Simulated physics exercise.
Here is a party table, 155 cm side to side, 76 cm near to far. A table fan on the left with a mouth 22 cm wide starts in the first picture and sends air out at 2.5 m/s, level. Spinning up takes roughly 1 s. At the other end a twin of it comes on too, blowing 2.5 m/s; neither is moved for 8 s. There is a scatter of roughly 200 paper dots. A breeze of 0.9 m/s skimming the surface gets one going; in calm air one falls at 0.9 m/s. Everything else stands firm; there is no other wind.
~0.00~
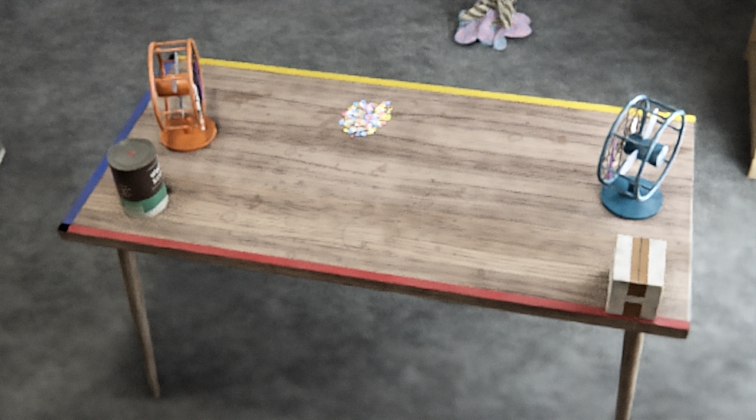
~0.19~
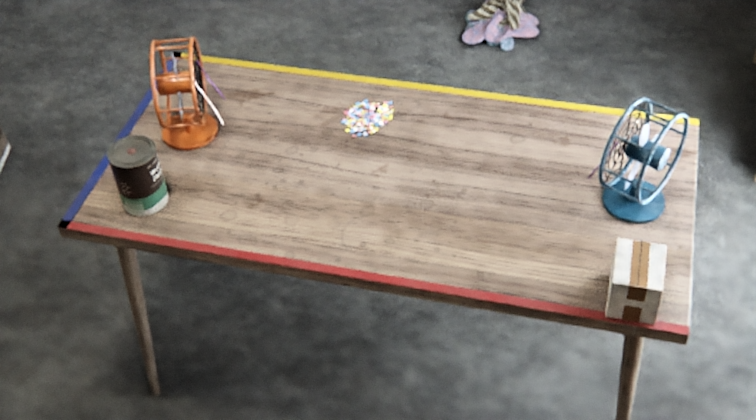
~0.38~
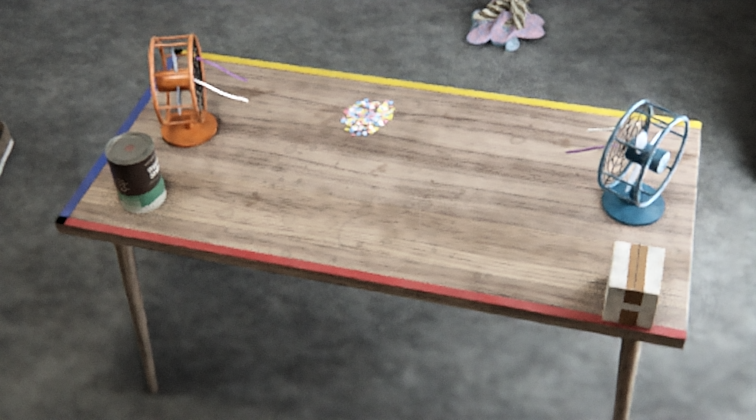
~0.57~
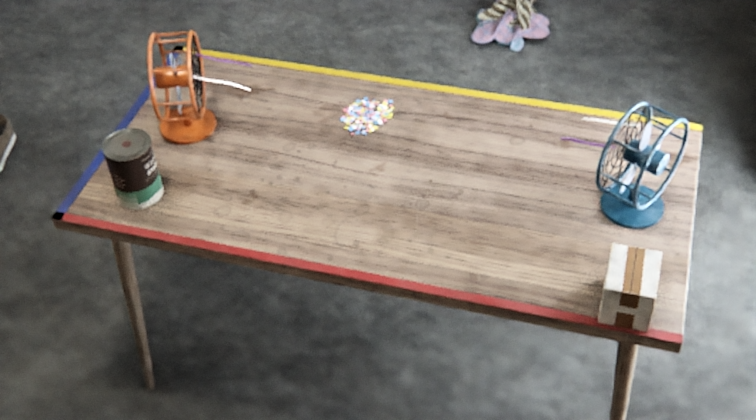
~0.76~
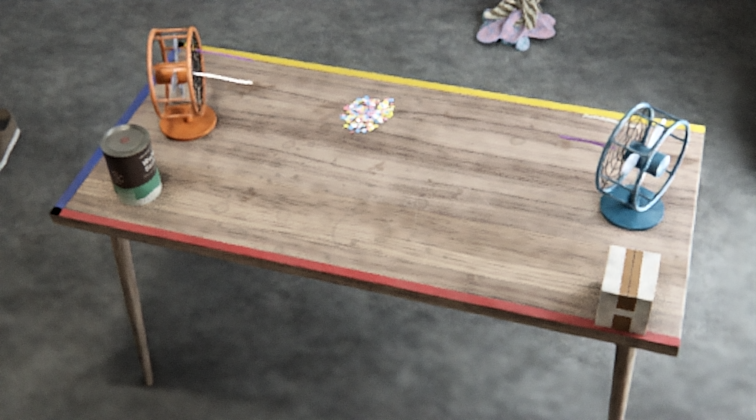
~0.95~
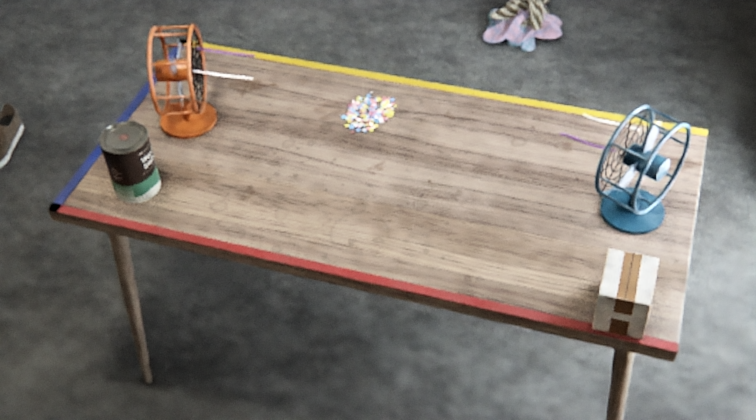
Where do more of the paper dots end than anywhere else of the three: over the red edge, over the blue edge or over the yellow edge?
The biggest group is at the yellow one.
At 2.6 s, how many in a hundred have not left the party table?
Near 30 %.
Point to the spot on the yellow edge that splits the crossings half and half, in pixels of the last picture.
At about (398, 77).
After 1.6 s, 73 % are still on the top, 26 % are over the yellow edge, 0 % over the blue edge and 0 % over the red edge; the middle of those left on the top is near (372, 114).
After 2.6 s, 33 % are still on the top, 60 % are over the yellow edge, 0 % over the blue edge and 7 % over the red edge; the middle of those left on the top is near (364, 184).
After 4.4 s, 10 % are still on the top, 64 % are over the yellow edge, 0 % over the blue edge and 26 % over the red edge.
After 8.0 s, at the end, 64 % are over the yellow edge, 0 % over the blue edge and 32 % over the red edge.
